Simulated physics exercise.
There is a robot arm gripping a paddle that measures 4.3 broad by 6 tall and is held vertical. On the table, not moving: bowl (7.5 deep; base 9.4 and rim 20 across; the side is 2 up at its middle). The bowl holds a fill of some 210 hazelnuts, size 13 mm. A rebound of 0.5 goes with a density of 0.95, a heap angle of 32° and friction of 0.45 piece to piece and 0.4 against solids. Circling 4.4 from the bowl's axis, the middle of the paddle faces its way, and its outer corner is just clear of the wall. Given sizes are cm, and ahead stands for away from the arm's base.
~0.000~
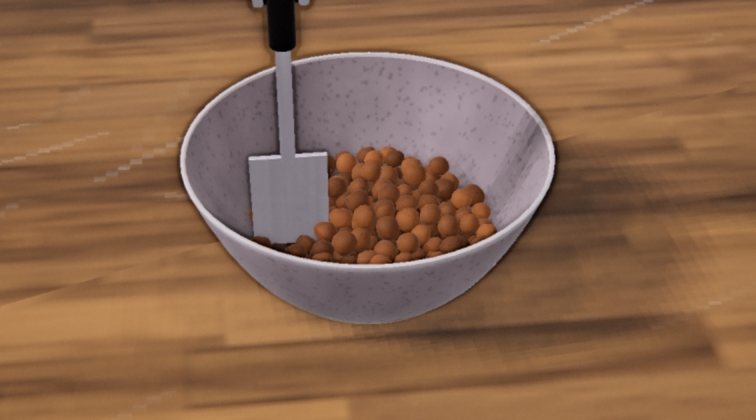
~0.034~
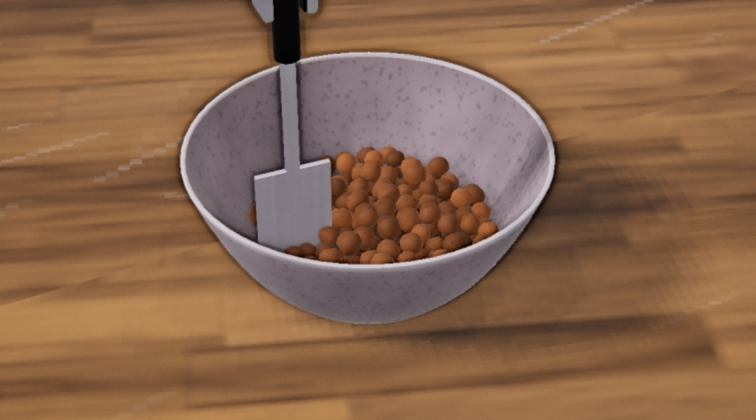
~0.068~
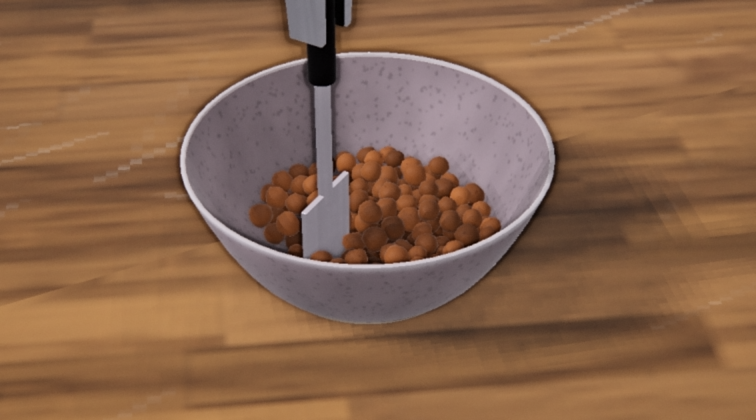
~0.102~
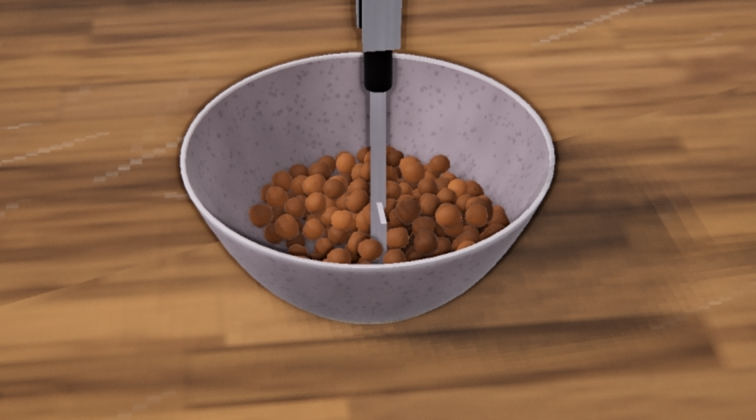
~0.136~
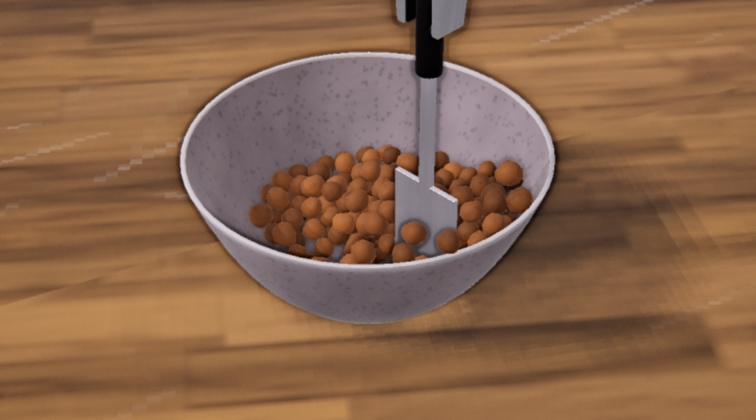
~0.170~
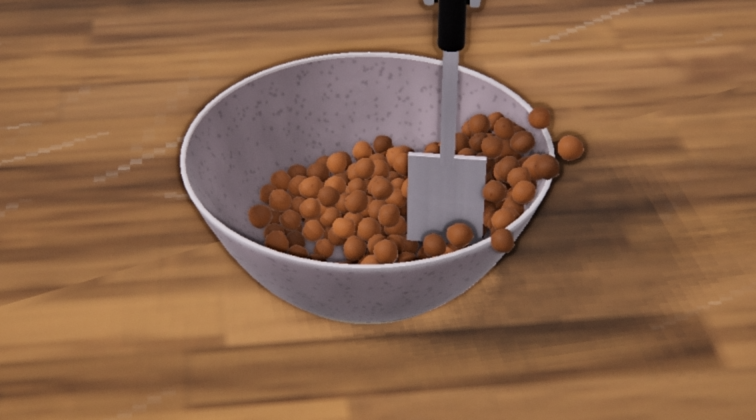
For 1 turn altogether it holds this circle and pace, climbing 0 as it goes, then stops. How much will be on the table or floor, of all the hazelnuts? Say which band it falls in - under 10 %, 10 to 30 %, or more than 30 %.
It falls between 10 and 30 %.
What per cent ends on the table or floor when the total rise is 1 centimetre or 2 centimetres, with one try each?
It comes to about 20 per cent and about 15 per cent.
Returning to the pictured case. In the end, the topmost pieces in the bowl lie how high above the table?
Top height: Around 5.5 cm.
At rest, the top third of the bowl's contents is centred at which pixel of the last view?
I'd say close to (322, 269).
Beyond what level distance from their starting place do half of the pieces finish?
Something near 9 cm, measured level.
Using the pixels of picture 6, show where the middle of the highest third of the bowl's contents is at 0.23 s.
I'd put its middle near (439, 105).
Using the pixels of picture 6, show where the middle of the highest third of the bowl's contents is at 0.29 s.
Around (303, 107).
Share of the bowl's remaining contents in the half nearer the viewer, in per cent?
Roughly 60 per cent.
After 0.23 s, 235° round, highest piece 12 above the table; 200 in the bowl, 12 in flight or on the tool.
After 0.29 s, 304° round, highest piece 15 above the table; 184 in the bowl, 2 on the table or floor, 26 in flight or on the tool.
After 0.52 s, 0° round, highest piece 6 above the table; 164 in the bowl, 45 on the table or floor, 3 in flight or on the tool.
After 1.22 s, 0° round, highest piece 5 above the table; 164 in the bowl, 48 on the table or floor.
At rest, 164 in the bowl, 48 on the table or floor. That is 23 % on the table or floor.
